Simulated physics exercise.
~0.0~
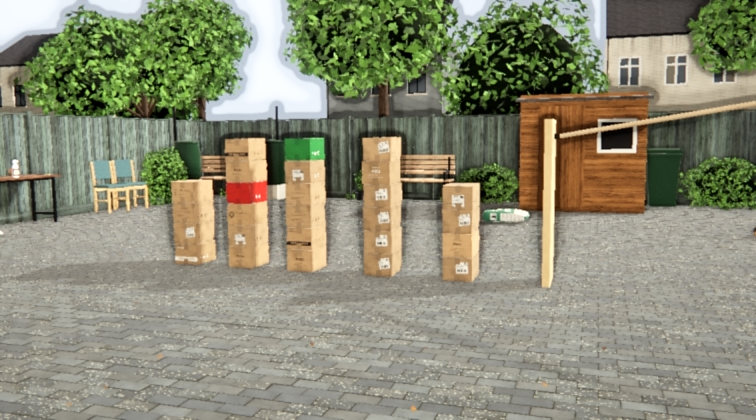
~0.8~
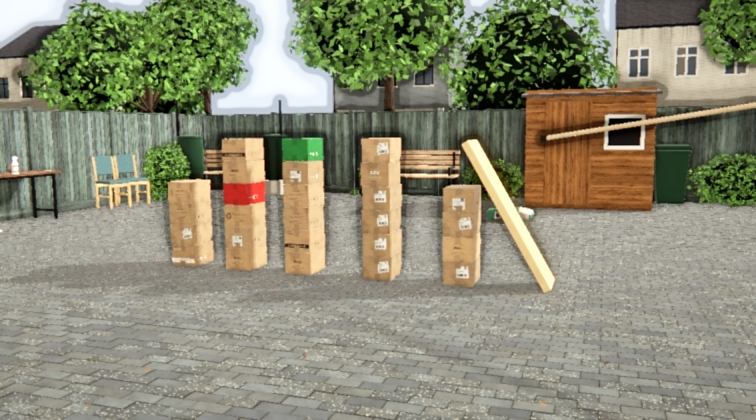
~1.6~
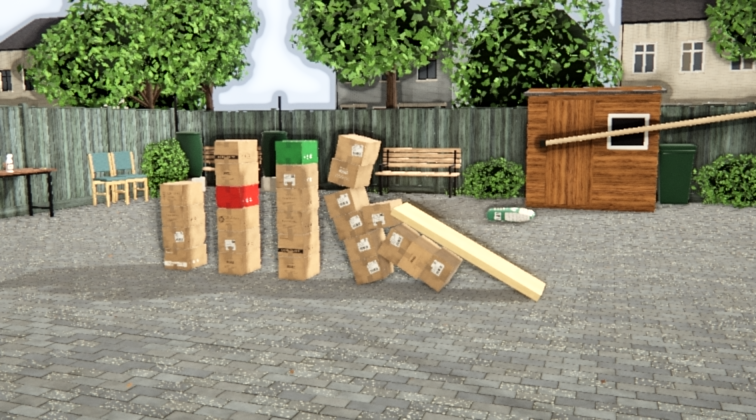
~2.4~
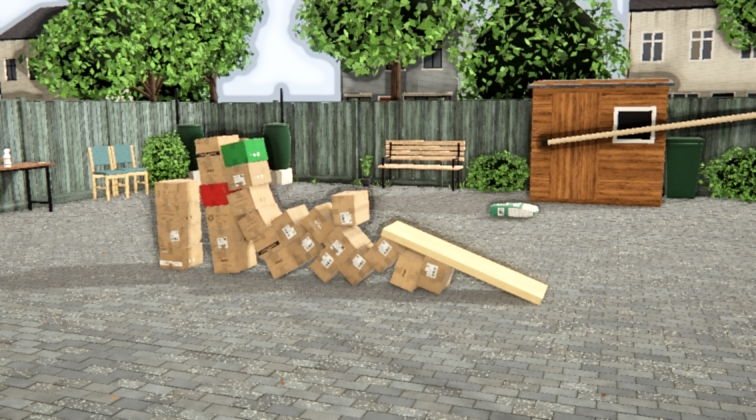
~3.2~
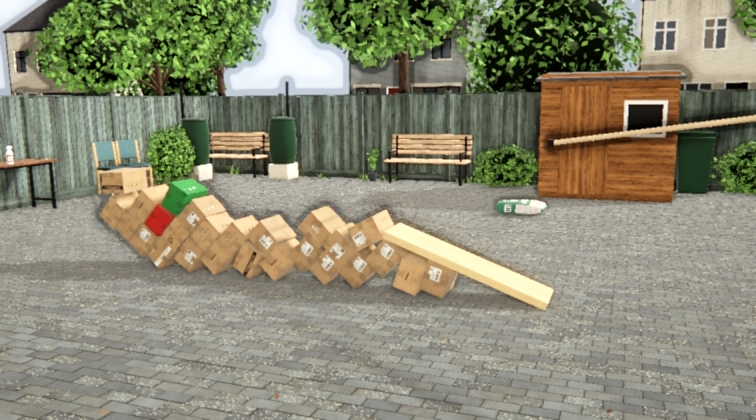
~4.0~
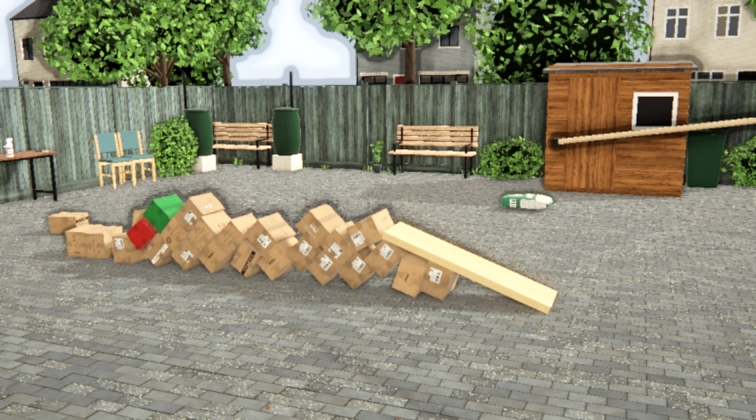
In a paved yard with a wooden fence and shed, an upright board beside a pole tips left onto a row of stacked cardboard cartons, toppling the columns one after another leftward until all lie in a long heap, the red and green cartons near its left end and the board resting aslant.
